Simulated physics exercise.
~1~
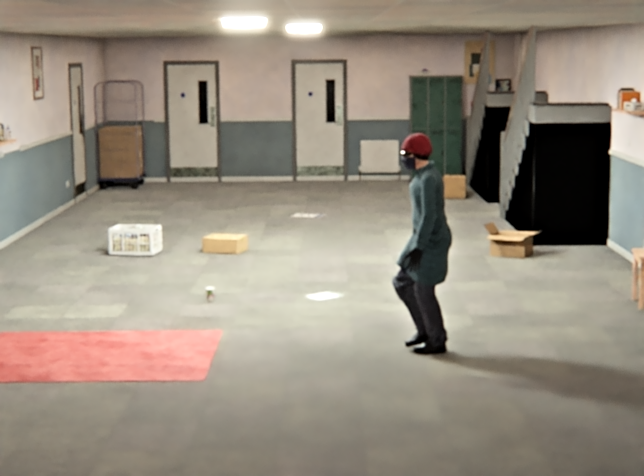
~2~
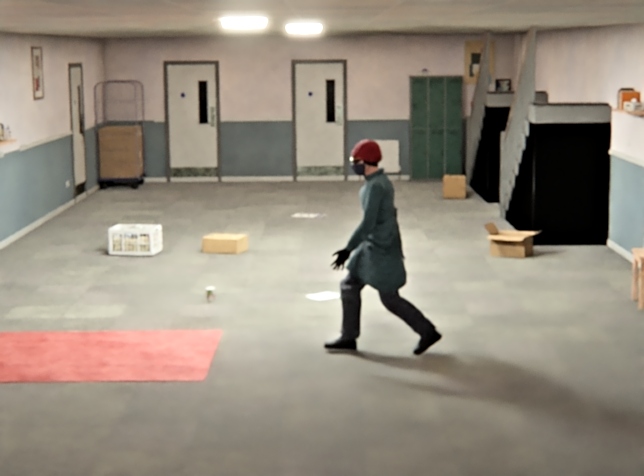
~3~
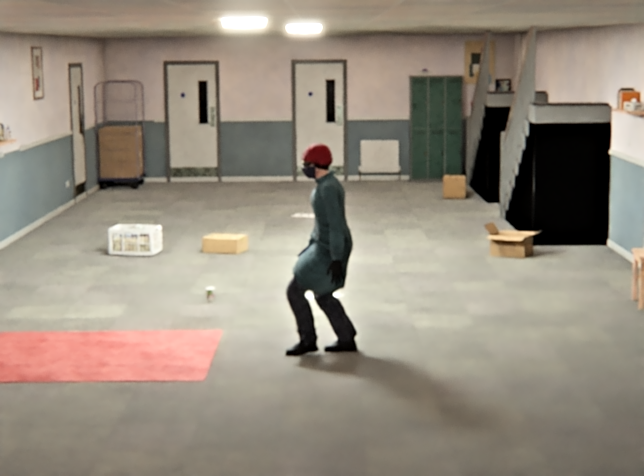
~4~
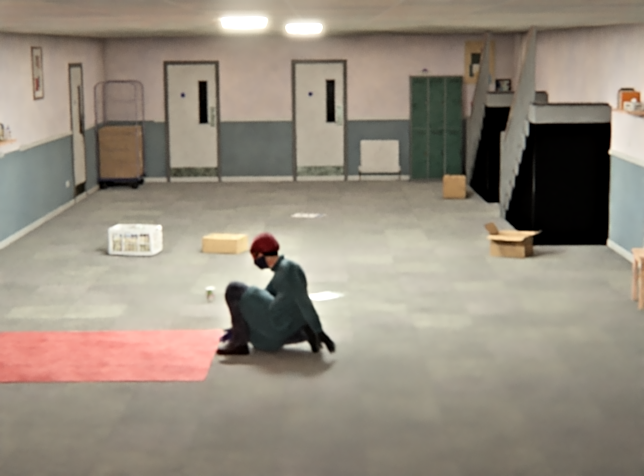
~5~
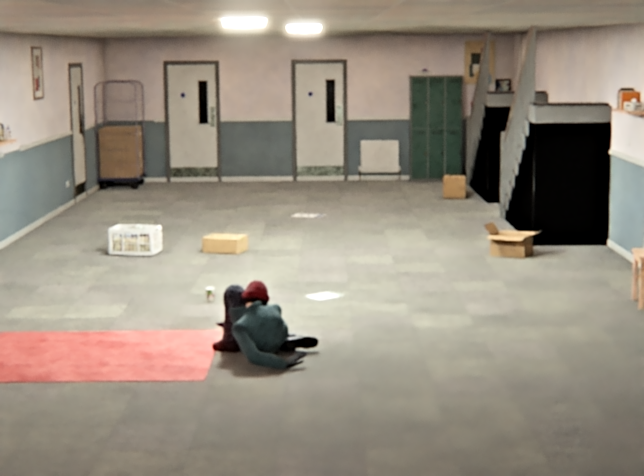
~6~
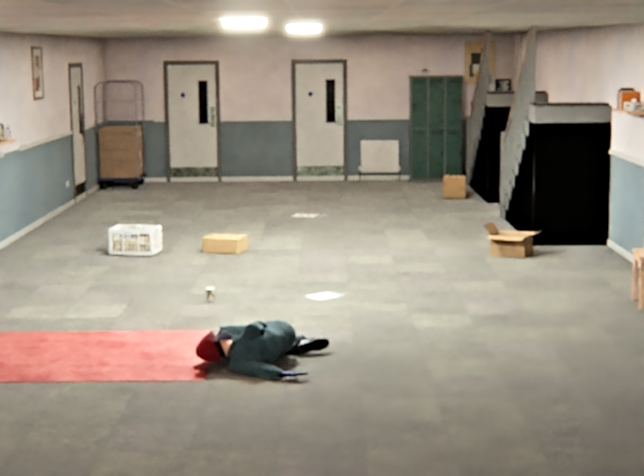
The footage shows a person in a red hat, face covering and dark green coat walking left across a large room towards a red mat, then sinking to the floor and slumping over, finally lying with the head by the mat's near edge and the hips short of it.
